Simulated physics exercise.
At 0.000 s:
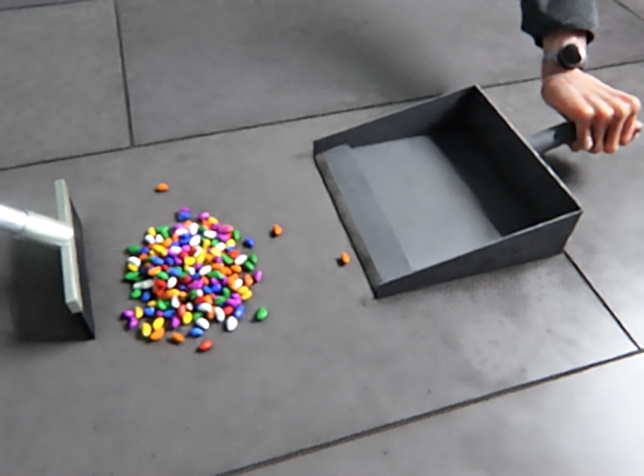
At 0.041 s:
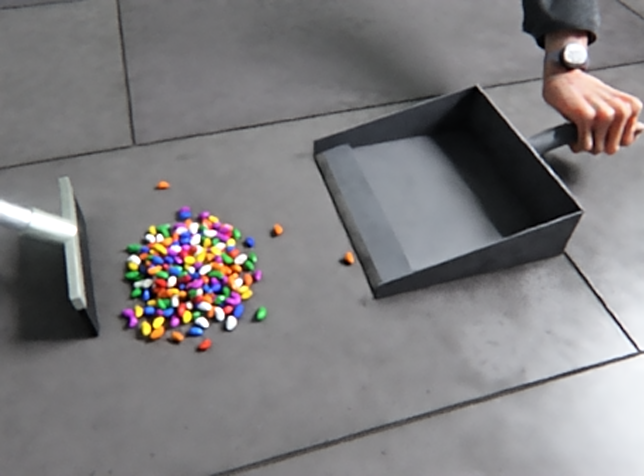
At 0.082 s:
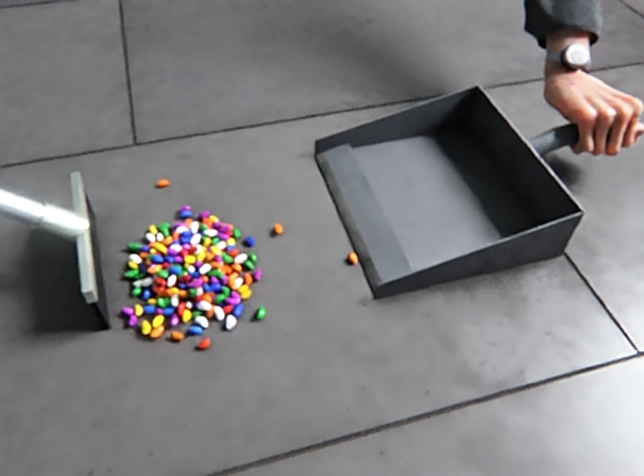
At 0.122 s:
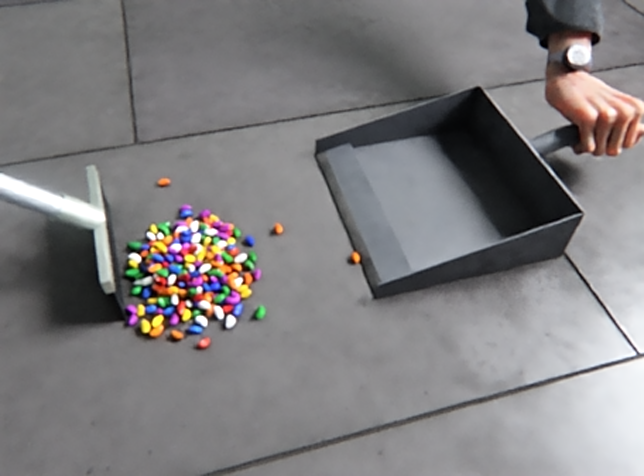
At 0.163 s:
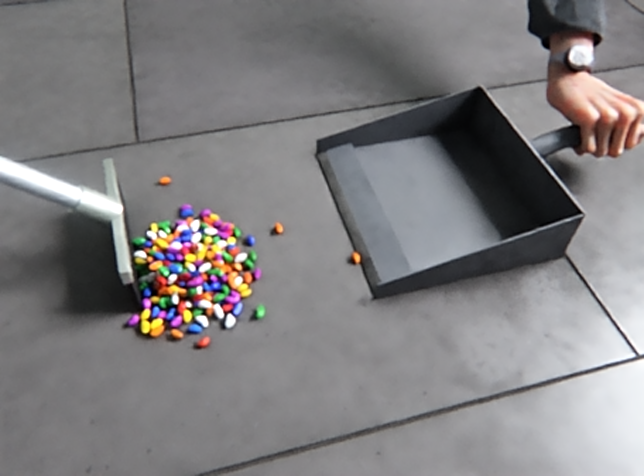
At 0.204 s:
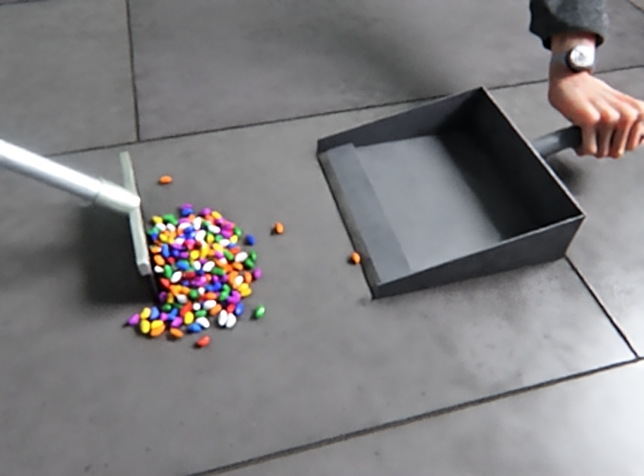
We see a flat blade on a pole slide rightward across gray tiles into a pile of colorful jelly beans, pushing its left side inward, while a hand wearing a watch holds a dark dustpan in place at right.
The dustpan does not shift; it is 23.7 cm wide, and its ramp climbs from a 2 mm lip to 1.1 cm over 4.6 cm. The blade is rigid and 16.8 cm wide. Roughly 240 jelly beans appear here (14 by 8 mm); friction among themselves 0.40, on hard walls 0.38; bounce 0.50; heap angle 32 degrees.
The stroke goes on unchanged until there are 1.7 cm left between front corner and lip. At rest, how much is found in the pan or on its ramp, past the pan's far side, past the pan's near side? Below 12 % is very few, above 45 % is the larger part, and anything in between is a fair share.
Pan: A fair share, far side: Very few, near side: Very few.
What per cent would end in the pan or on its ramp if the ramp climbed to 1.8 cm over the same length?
Estimate with the new ramp: Some 20 in a hundred.
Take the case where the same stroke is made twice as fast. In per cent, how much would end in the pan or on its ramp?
I'd guess it lands at about 35 per cent.
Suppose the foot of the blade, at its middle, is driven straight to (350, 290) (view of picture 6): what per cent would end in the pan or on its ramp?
That would come to near 20 percent.
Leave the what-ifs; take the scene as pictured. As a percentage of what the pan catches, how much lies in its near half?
Close to 10 %.
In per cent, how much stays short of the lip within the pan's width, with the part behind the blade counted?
I'd estimate close to 70 per cent.
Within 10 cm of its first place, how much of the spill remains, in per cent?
I'd say about 40 per cent.
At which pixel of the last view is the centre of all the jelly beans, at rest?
Centre at rest: Approx. (336, 229) px.
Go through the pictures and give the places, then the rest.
Blade from (75, 305) to (63, 190), moved 0.0 cm, 0 of the pieces shifted so far; middle of the pieces at (188, 269); pan at (442, 197), in the first picture.
Blade from (79, 302) to (67, 188), moved 0.4 cm, 1 of the pieces shifted so far; middle of the pieces at (188, 268), in the second picture.
Blade from (91, 295) to (78, 183), moved 1.5 cm, 1 of the pieces shifted so far; middle of the pieces at (188, 267), in the third picture.
Blade from (108, 286) to (94, 176), moved 3.1 cm, 2 of the pieces shifted so far; middle of the pieces at (188, 266), in the fourth picture.
Blade from (127, 277) to (110, 169), moved 4.9 cm, 23 of the pieces shifted so far; middle of the pieces at (188, 265), in the fifth picture.
Blade from (145, 268) to (126, 163), moved 6.7 cm, 137 of the pieces shifted so far; middle of the pieces at (194, 263); pan at (445, 199). Its pace works out near 0.43 m/s, heading 18 degrees away from the viewer's side, in the sixth picture.
Then, at 0.45 s, middle of the blade 12 cm from the lip; 0 % over the lip, far side 0 %, near side 0 %.
Then, at 0.61 s, middle of the blade 6 cm from the lip; 0 % over the lip, far side 0 %, near side 0 %.
Then, at 0.89 s, middle of the blade 2 cm from the lip; 25 % over the lip, far side 5 %, near side 0 %.
By 1.6 s all is still; pan 25 %, far side 5 %, near side 0 %, in front of the lip or behind the blade 70 %.
